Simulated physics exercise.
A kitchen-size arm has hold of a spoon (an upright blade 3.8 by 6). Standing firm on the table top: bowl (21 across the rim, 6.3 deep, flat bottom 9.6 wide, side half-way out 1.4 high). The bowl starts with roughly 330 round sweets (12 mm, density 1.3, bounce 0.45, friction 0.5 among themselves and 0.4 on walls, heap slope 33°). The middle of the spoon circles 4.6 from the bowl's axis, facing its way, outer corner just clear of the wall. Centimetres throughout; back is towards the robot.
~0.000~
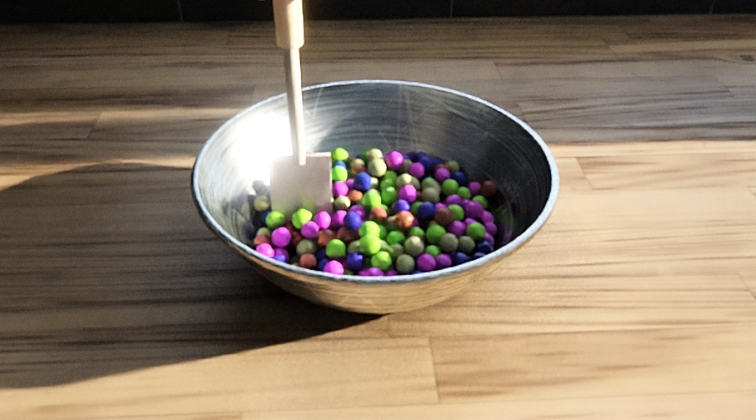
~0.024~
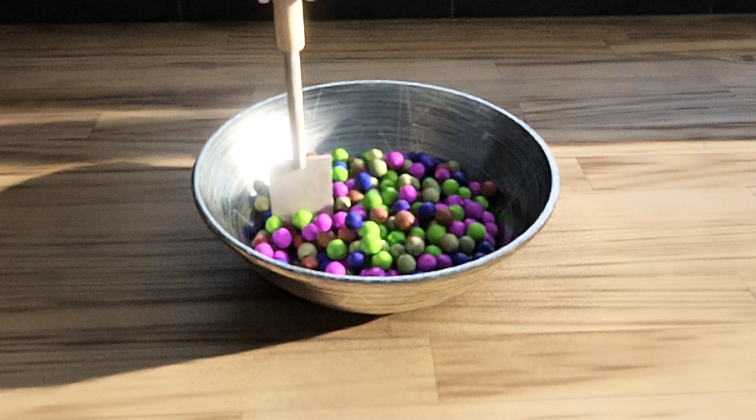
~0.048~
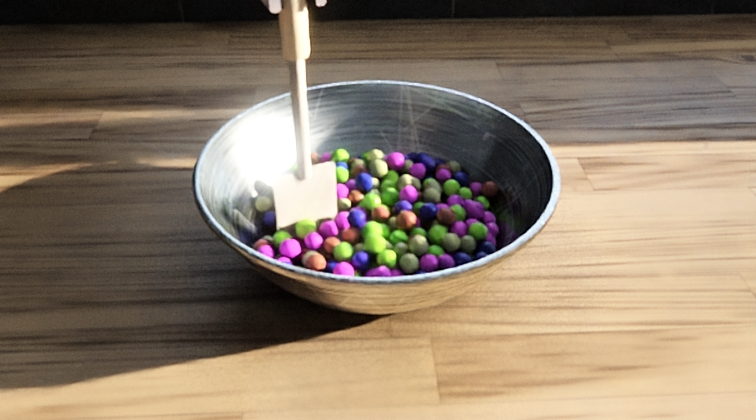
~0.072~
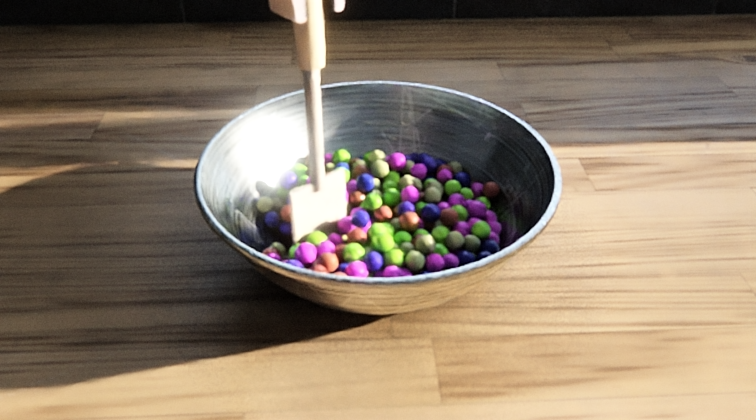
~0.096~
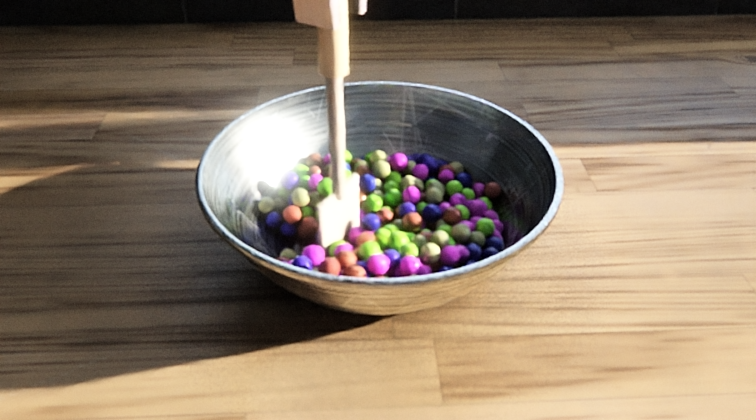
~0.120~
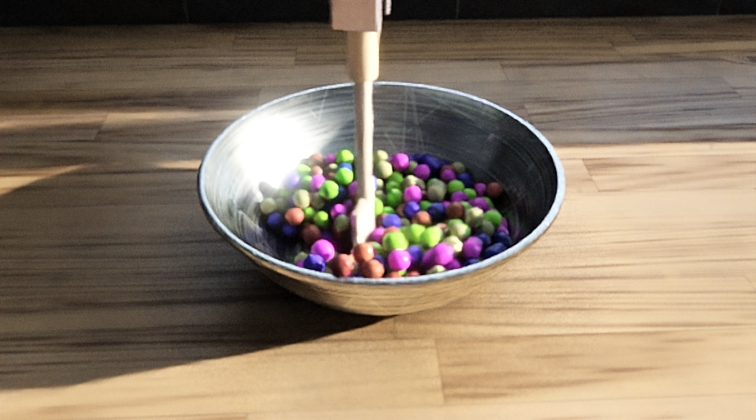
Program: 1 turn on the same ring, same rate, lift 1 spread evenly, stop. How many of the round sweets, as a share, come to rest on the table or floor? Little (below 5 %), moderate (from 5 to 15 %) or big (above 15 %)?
Share on the table or floor: Moderate (from 5 to 15 %).
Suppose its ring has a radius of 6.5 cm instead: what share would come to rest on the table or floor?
It would be near 10 per cent.
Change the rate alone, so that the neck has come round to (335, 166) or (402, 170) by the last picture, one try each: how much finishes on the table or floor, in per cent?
About 0 and 25 per cent.
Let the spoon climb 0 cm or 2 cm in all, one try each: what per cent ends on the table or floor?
Some 10 and 5 per cent.
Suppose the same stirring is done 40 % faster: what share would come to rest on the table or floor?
Then about 25 per cent.
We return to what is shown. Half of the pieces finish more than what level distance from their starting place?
Some 7 cm.
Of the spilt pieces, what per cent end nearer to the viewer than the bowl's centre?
Some 20 per cent.
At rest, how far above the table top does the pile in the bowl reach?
About 5.5 cm.
After 0.26 s, 183° round, highest piece 9 above the table; 322 in the bowl, 6 in flight or on the tool.
After 0.40 s, 291° round, highest piece 10 above the table; 308 in the bowl, 11 on the table or floor, 9 in flight or on the tool.
After 0.68 s, 0° round, highest piece 6 above the table; 298 in the bowl, 29 on the table or floor, 1 in flight or on the tool.
After 1.38 s, 0° round, highest piece 6 above the table; 298 in the bowl, 30 on the table or floor.
At rest, 298 in the bowl, 30 on the table or floor. That is 9 % on the table or floor.
